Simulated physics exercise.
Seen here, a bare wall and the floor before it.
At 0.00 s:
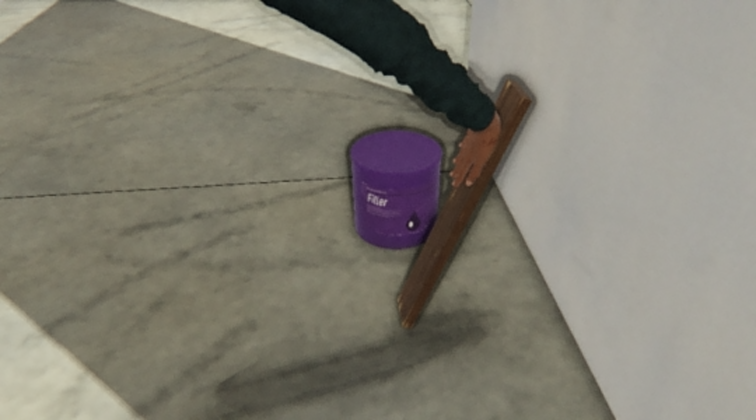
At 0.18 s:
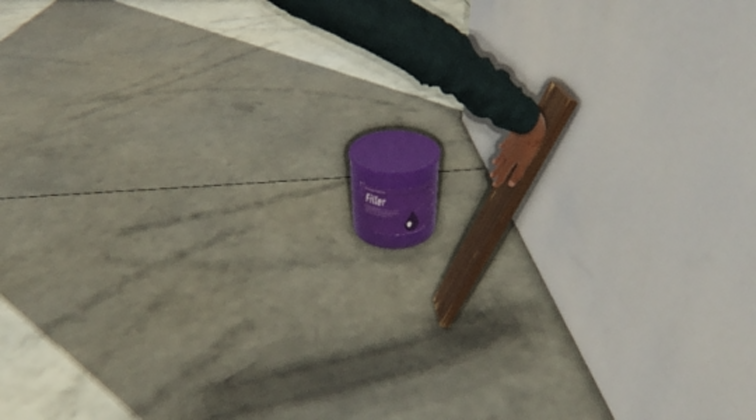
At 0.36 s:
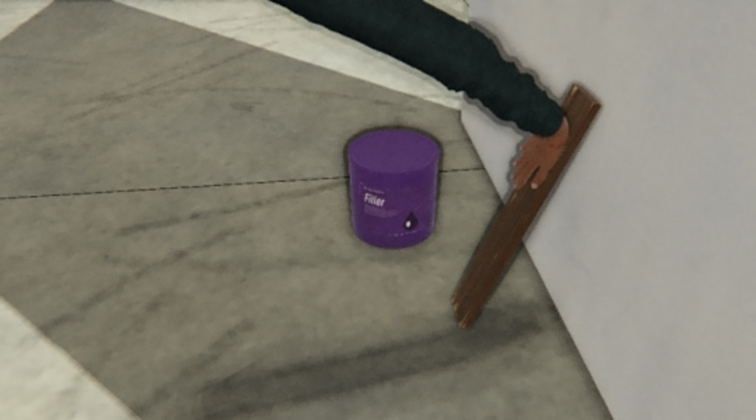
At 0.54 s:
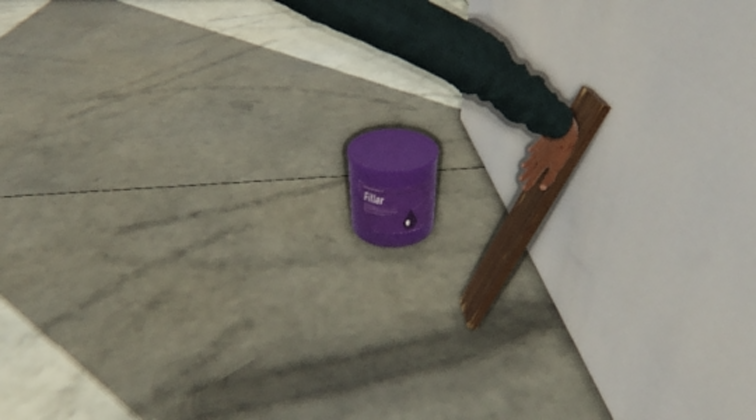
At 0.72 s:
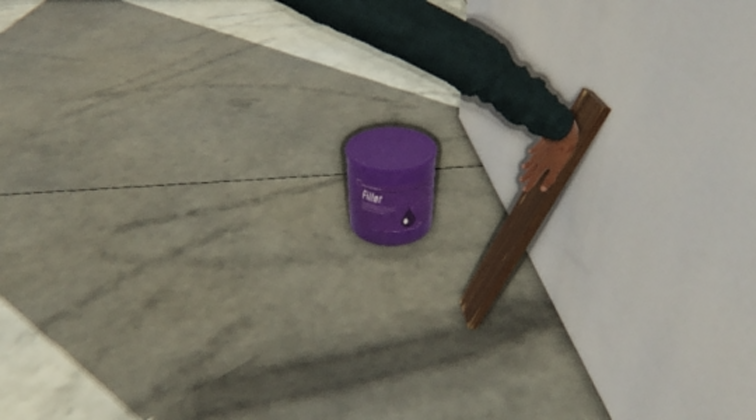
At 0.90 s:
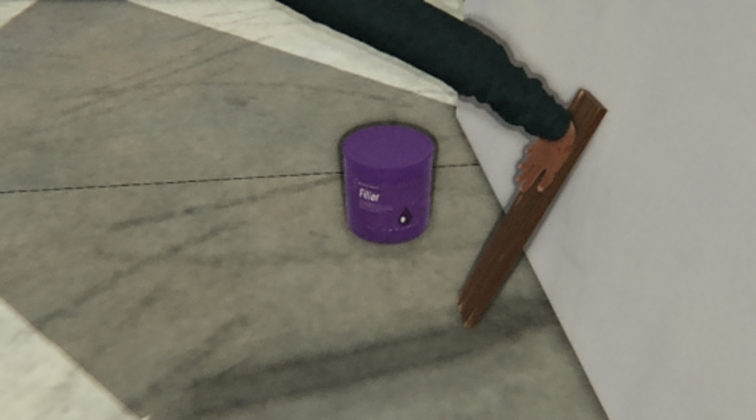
By a bare wall, a hand shifts a brown plank right, away from a purple pail.
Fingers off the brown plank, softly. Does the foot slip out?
Outcome: The plank remains leaning.
Around 1.10 s, nothing moves.
Around 1.60 s, brown plank resting near (522, 219).
Finally (2.2 s), both still in place. Final places as the last picture's camera would see them, brown plank near (522, 219). The plank stays up.
